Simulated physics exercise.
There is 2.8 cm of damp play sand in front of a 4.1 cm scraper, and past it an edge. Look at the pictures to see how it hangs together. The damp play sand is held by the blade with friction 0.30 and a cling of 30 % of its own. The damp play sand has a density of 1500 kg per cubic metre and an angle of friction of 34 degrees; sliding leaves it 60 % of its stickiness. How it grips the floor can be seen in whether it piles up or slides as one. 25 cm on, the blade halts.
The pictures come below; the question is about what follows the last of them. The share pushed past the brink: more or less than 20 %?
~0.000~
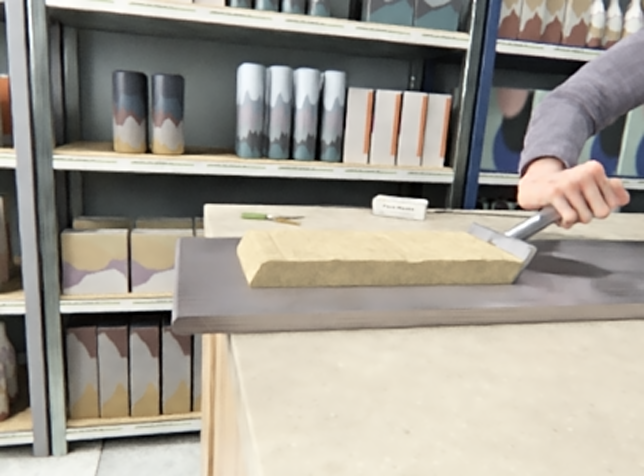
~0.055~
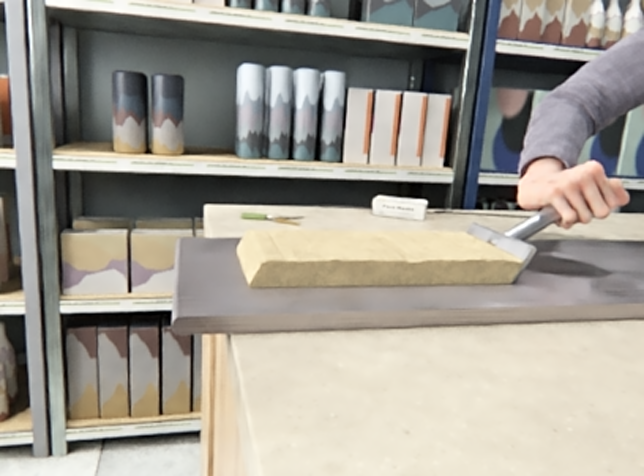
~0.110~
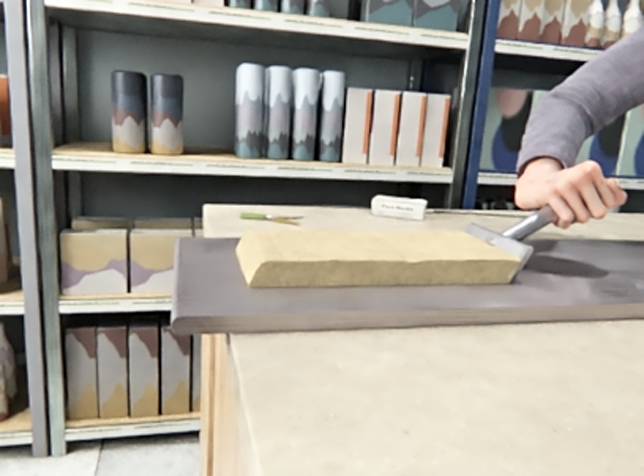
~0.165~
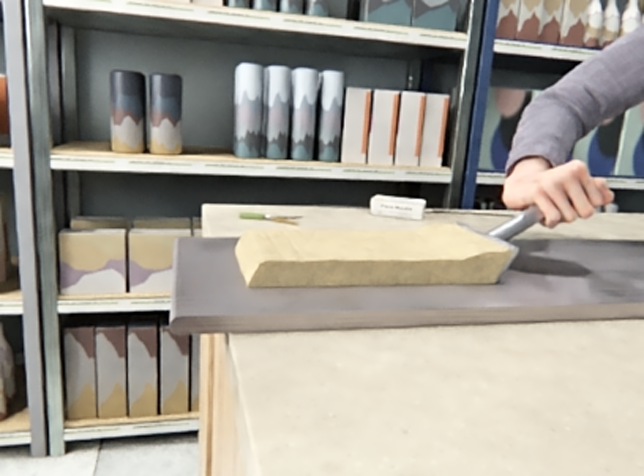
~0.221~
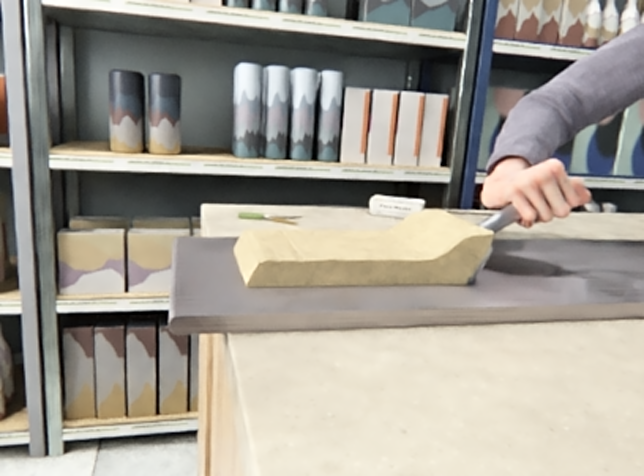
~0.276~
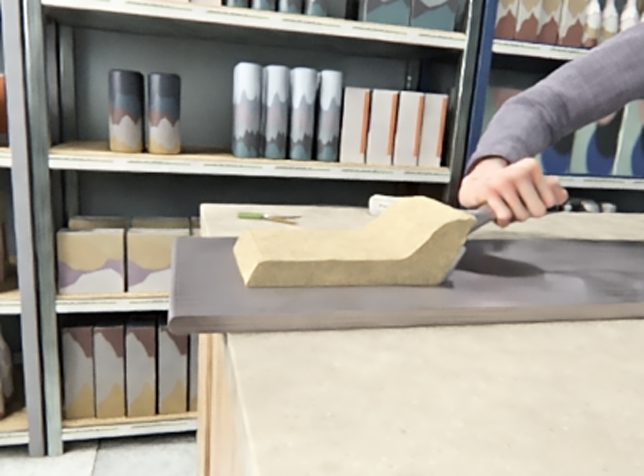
I'd say it ends up falling short of 20 in a hundred.
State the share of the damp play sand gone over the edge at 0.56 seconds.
That share is about 0 %.
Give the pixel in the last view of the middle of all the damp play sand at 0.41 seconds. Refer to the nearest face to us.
That point lands roughly at (349, 254).
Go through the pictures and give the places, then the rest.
Foot of the blade at (512, 283), not yet moved; foremost bit of the damp play sand at (252, 281), piled 2.7 cm high, in the first picture.
Foot of the blade at (512, 283), not yet moved; foremost bit of the damp play sand at (252, 281), piled 2.7 cm high, in the second picture.
Foot of the blade at (509, 283), moved 3 mm; foremost bit of the damp play sand at (251, 281), piled 2.8 cm high, in the third picture.
Foot of the blade at (494, 283), moved 2.0 cm; foremost bit of the damp play sand at (250, 281), piled 3.8 cm high, in the fourth picture.
Foot of the blade at (467, 284), moved 5.2 cm; foremost bit of the damp play sand at (249, 281), piled 5.7 cm high, in the fifth picture.
Foot of the blade at (439, 284), moved 8.6 cm; foremost bit of the damp play sand at (248, 281), piled 7.4 cm high, in the sixth picture.
After 0.41 s, 0 % has gone over the edge and 14 % has spilled back over the blade.
After 0.56 s, 0 % has gone over the edge and 19 % has spilled back over the blade.
After 0.71 s, 0 % has gone over the edge and 19 % has spilled back over the blade.
After 0.87 s, 0 % has gone over the edge and 19 % has spilled back over the blade.
After 1.03 s, 0 % has gone over the edge and 19 % has spilled back over the blade.
